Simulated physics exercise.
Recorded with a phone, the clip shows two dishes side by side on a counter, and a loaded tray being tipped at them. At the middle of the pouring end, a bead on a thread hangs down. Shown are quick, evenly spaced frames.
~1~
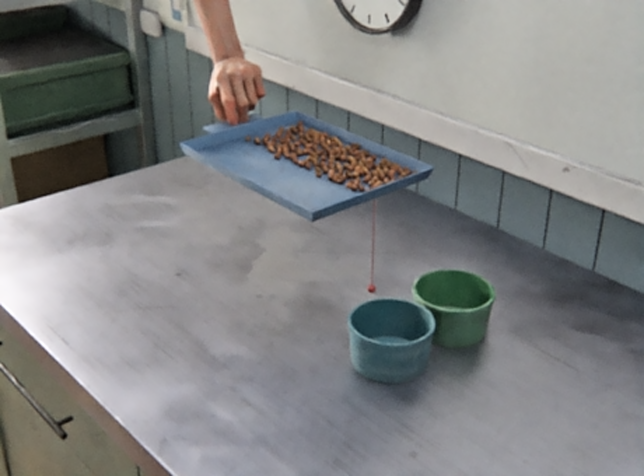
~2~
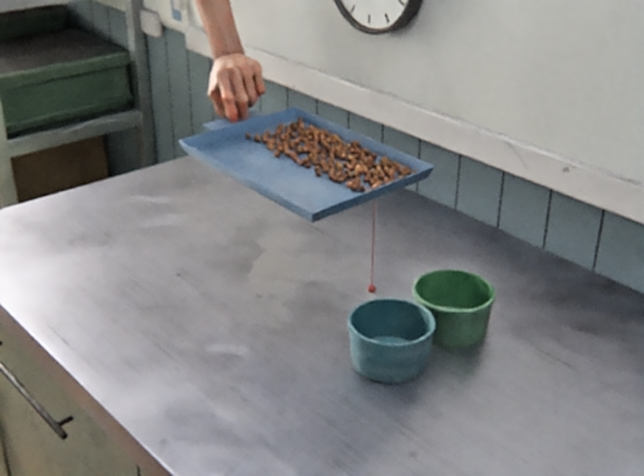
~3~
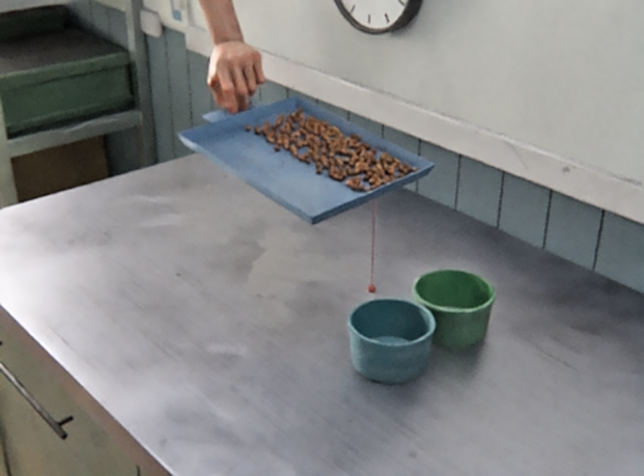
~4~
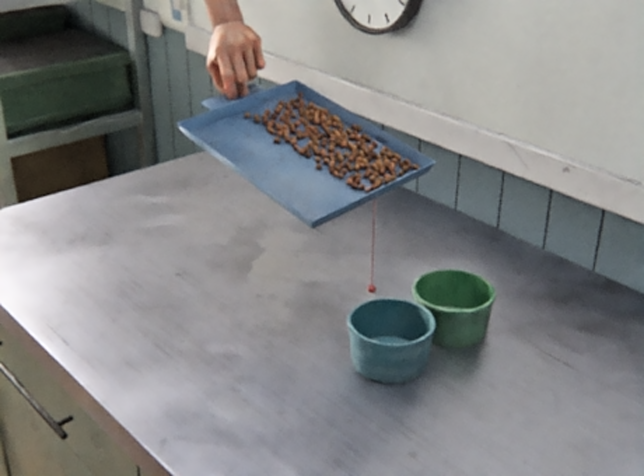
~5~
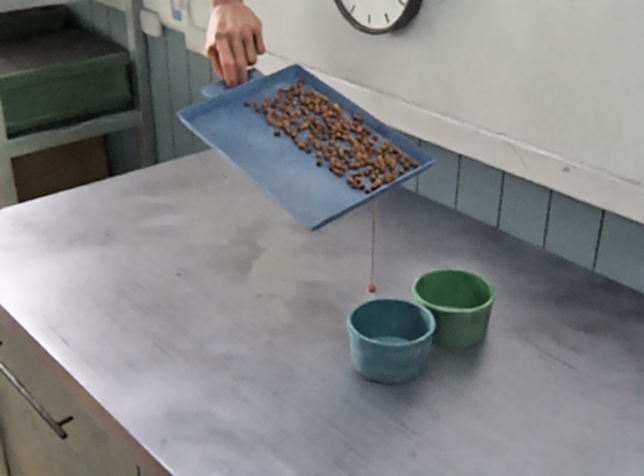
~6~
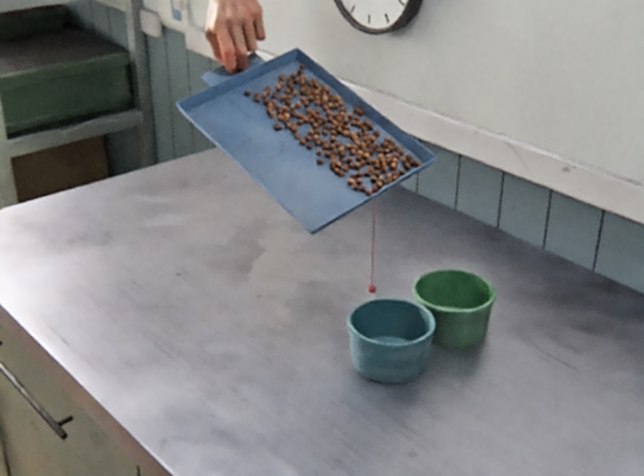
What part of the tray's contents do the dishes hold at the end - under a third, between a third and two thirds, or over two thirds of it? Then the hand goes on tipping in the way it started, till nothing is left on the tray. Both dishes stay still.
The share that ends up caught is smaller than one third, I reckon.
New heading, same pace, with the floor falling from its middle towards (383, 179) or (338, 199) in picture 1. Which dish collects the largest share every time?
The first tilt favours the right-side dish and the second the left-side dish.
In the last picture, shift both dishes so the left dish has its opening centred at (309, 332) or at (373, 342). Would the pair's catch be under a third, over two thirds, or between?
Over two thirds; under a third.
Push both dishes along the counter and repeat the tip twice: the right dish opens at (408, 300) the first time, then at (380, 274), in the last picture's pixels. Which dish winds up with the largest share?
The first arrangement gives the one at left, the second arrangement gives the one at left.
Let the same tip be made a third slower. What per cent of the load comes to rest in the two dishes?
Close to 10 per cent.
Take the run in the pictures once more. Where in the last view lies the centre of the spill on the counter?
Centre: Close to (310, 386).
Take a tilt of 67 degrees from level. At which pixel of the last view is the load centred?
The middle of the pieces lands at roughly (324, 243).
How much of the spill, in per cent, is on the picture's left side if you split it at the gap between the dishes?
Estimate: About 100 in every hundred.
Just after the last frame, tray tipped steeply; roughly half on the tray; about a tenth outside both; roughly a third in the air.
A moment on, tray tipped past a quarter turn; about a tenth in the left dish; almost all outside both; just a few in the air.
Further on, tray tipped past a quarter turn; about a tenth in the left dish; almost all outside both.
When it is over, tray tipped past a quarter turn; about a tenth in the left dish; not one in the right dish; almost all outside both.
